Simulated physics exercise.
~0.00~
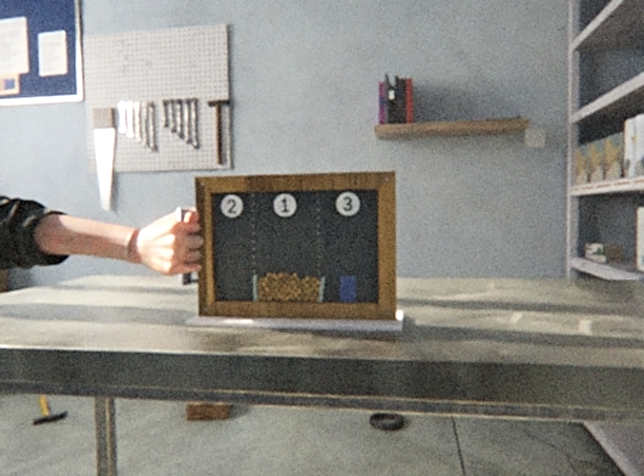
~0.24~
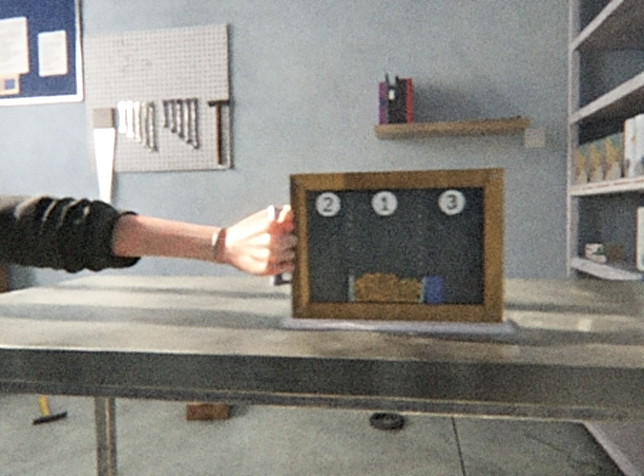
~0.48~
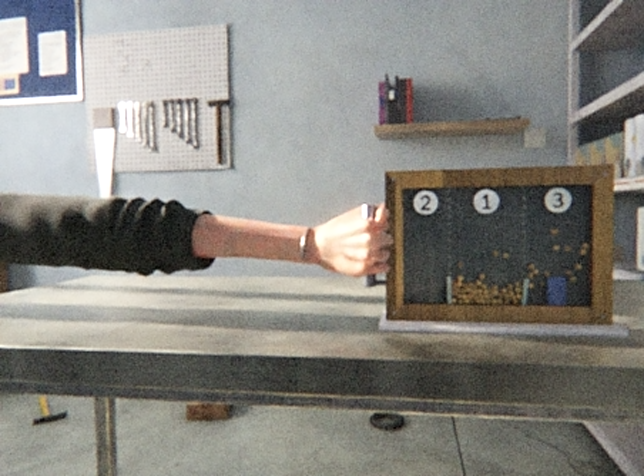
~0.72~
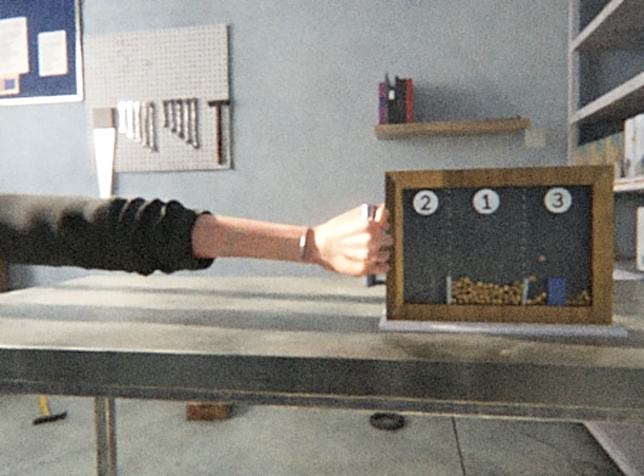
A hand slides a framed case right, and some beads spill over into the right strip.
